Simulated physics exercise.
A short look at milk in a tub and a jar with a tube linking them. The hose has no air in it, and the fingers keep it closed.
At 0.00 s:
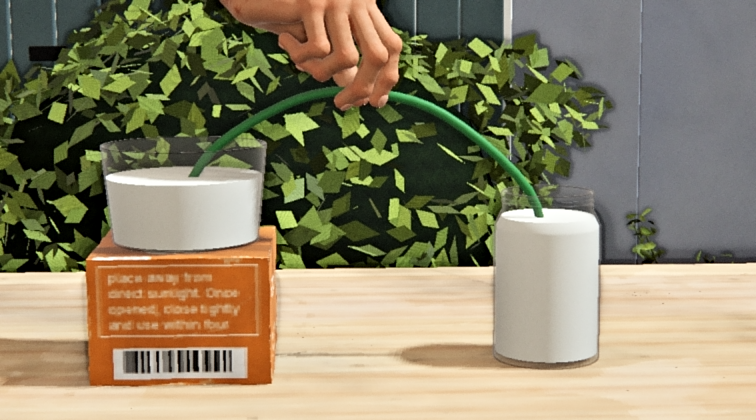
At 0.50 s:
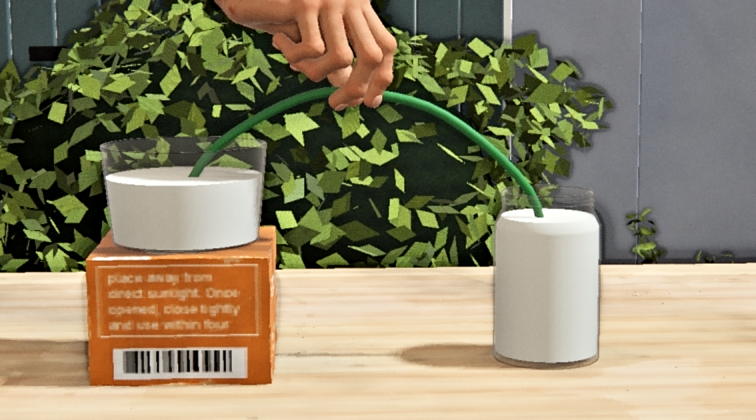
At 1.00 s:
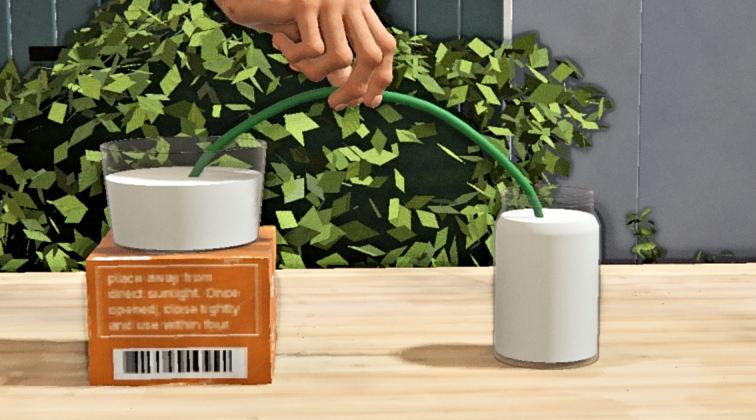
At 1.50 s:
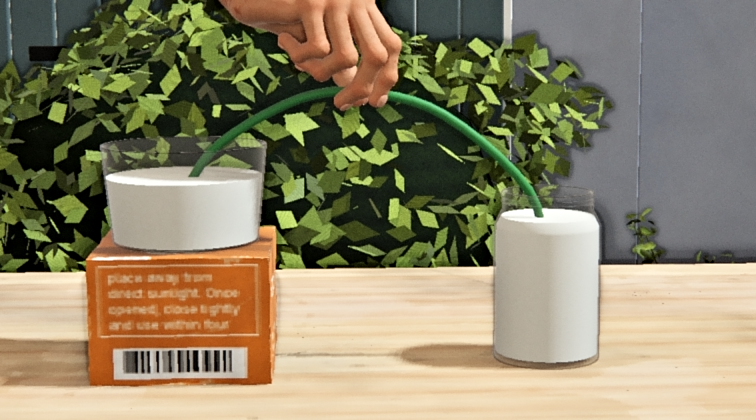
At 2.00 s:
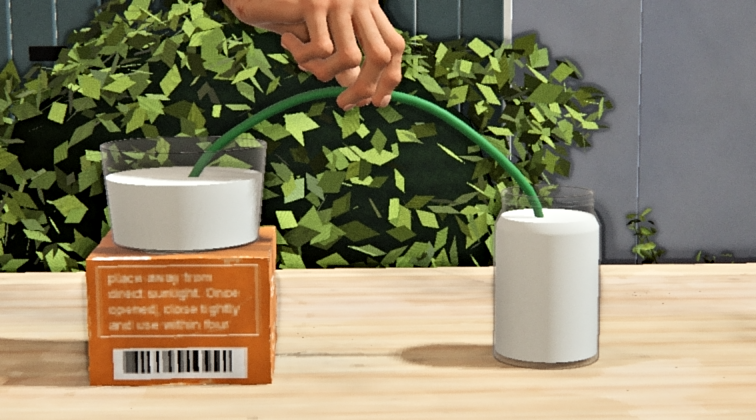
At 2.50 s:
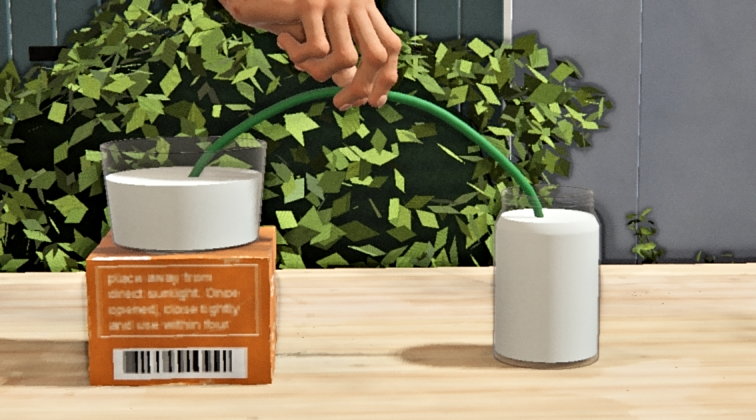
On a wooden tabletop by leafy greenery, a hand pinching a green tube linking a raised tub and lower jar of milk, nothing moving.
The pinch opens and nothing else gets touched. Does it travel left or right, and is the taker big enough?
Lab note: Milk transfer direction toward right; receiving vessel spills excess.
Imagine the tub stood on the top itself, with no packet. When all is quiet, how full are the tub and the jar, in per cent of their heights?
In the order asked, close to 90 and 50 out of a hundred.
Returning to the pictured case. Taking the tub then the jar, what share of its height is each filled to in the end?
Taking them in turn, that's 45 and then 100 per cent.
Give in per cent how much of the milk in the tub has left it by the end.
My estimate is around 30 percent.
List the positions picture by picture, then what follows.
Still shut; tub (185, 190) about two thirds full, up on the packet; jar (546, 271) about three quarters full, on the top itself, in the first picture.
The hose is pinched; tub about two thirds full, surface at (185, 176); jar about three quarters full, surface at (547, 217), in the second picture.
Nothing flows; tub (185, 190) about two thirds full; jar (546, 271) about three quarters full, in the third picture.
Fingers on the hose; tub about two thirds full, surface at (185, 176); jar about three quarters full, surface at (547, 217), in the fourth picture.
Still shut; tub (185, 190) about two thirds full, up on the packet; jar (546, 271) about three quarters full, on the top itself, in the fifth picture.
The hose is pinched; tub about two thirds full, surface at (185, 176); jar about three quarters full, surface at (547, 217), in the sixth picture.
Around 8.0 s, the tub is about two thirds full; the jar is nearly full.
Around 20.0 s, the tub is about half full; the jar is full to the brim; the lower one has lost some.
Around 45.0 s, the tub is about half full; the jar is full to the brim; the lower one has lost some; the two surfaces are level.
